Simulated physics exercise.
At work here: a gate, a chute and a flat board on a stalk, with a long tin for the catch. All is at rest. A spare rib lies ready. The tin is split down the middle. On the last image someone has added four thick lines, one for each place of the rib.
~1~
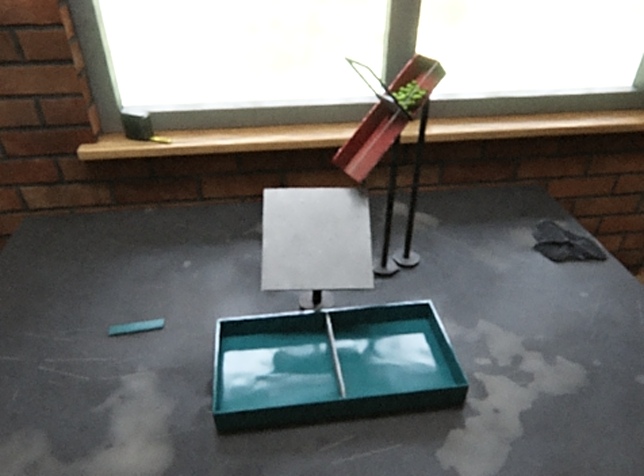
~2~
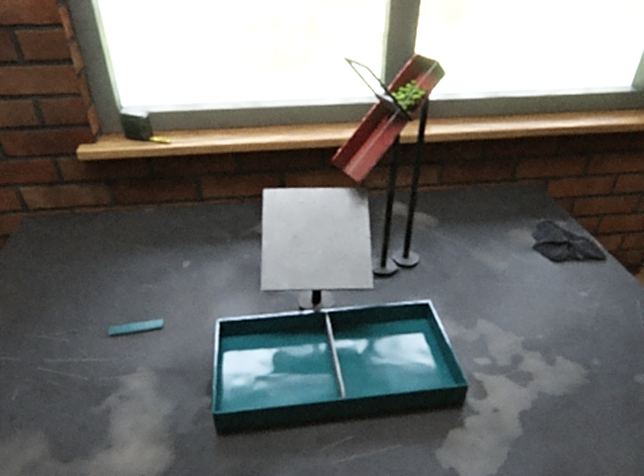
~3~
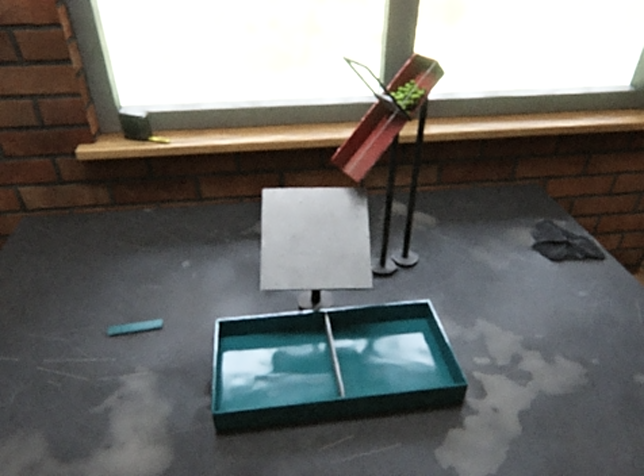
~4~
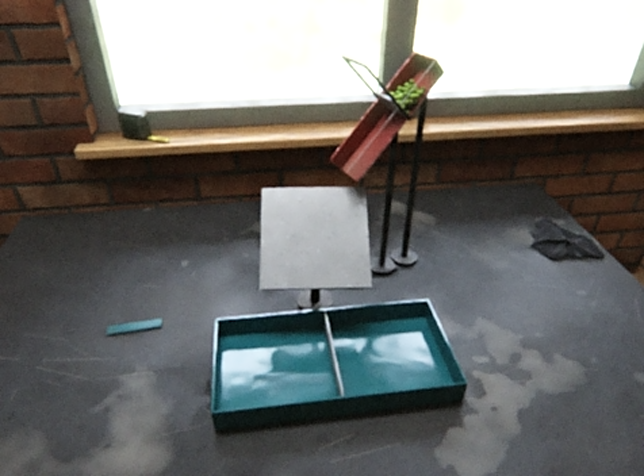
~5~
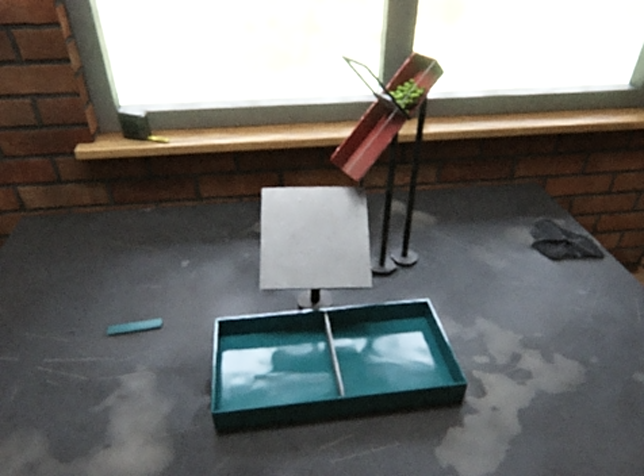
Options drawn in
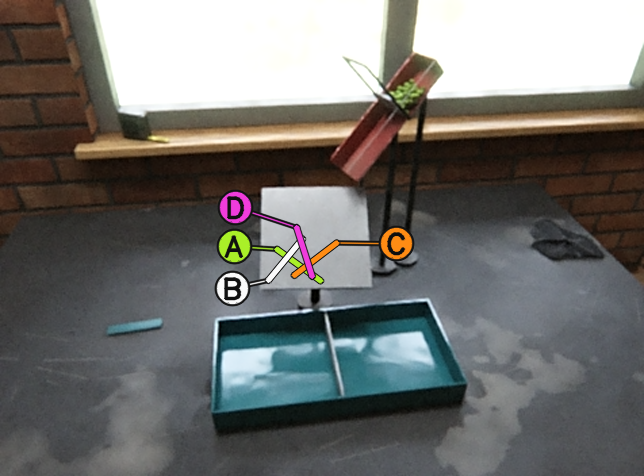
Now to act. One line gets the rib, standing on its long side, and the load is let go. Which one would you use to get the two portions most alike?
Line D.
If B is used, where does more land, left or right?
More lands on the left.
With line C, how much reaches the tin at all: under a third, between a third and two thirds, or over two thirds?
Line C gives over two thirds.
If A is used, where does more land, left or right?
More lands on the right.
On the marked copy, line A from (276, 249) to (320, 280); line B from (302, 238) to (268, 280); line C from (336, 242) to (294, 275); line D from (296, 227) to (312, 276).
Choosing A, of what is caught, a small share in the left half, the bulk in the right.
Choosing B, of what is caught, all but a few in the left half, a small share in the right.
Choosing C, of what is caught, the whole lot in the left half, none at all in the right.
Choosing D, of what is caught, close to half in the left half, close to half in the right.
